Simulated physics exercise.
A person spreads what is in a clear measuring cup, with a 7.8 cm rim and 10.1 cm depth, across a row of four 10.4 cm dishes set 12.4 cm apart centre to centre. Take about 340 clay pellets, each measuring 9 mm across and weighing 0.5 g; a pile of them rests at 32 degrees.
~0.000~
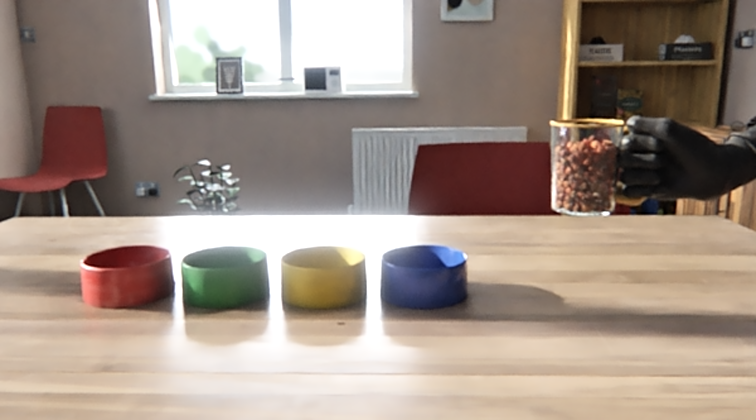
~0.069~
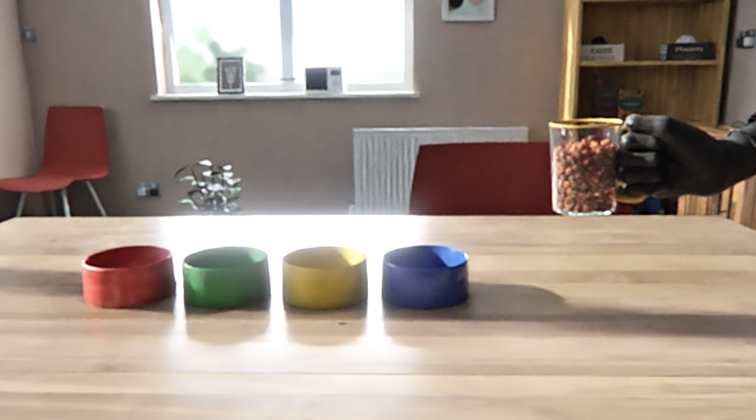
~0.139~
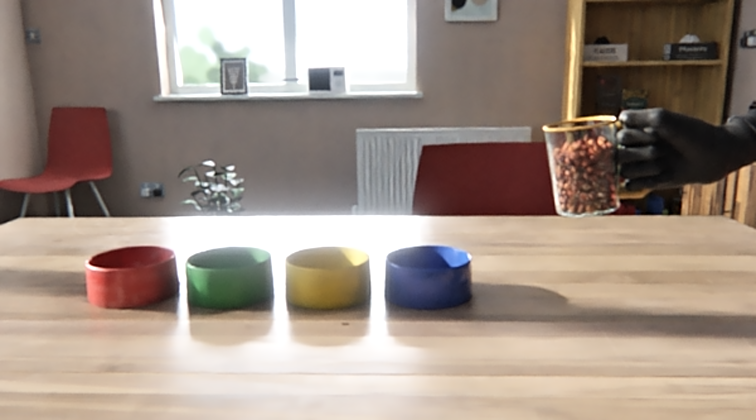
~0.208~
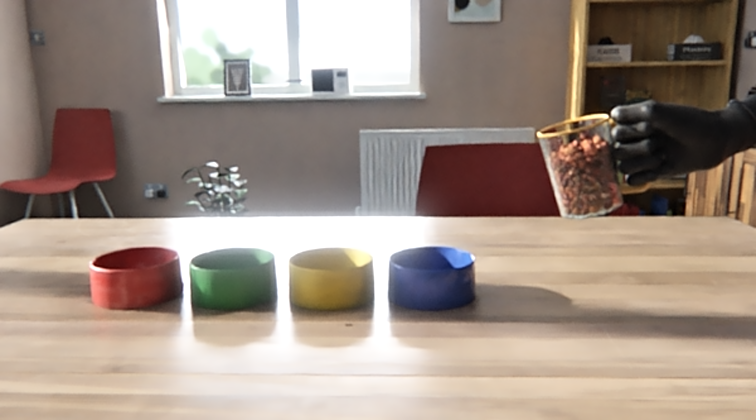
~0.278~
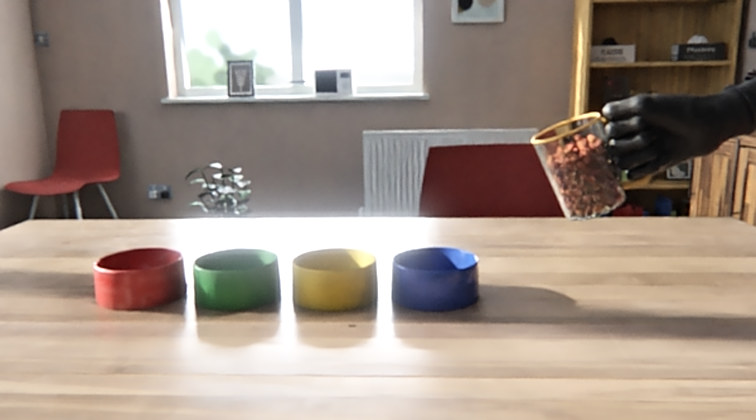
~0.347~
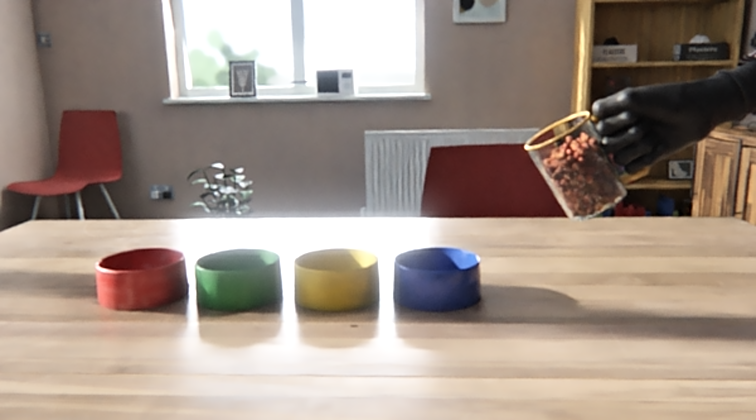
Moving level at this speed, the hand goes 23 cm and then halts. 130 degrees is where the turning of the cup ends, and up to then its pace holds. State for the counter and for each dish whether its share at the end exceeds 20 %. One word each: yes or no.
Red dish: No; blue dish: Yes; green dish: No; yellow dish: No; counter: No.
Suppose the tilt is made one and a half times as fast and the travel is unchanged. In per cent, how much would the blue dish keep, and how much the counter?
Shares - blue: 50, counter: 50.
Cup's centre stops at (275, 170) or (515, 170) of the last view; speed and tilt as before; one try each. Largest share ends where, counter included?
Blue, then blue.
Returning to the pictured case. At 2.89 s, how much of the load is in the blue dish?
About 100 percent up to now.
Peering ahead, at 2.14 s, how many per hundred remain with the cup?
About 0 per cent.
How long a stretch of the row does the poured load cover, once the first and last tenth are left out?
Roughly 6 cm of the row.
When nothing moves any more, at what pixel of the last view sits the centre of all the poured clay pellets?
Around (436, 276).
Then, at 1.42 s, tilt 130 degrees; cup holds 15 %, blue 85 %.
After 2.14 s, tilt 130 degrees; cup holds 0 %, blue 100 %.
After 2.89 s, tilt 130 degrees; cup holds 0 %, blue 100 %.
At rest (3.2 s), red 0 %, blue 100 %, green 0 %, yellow 0 %, counter 0 %.
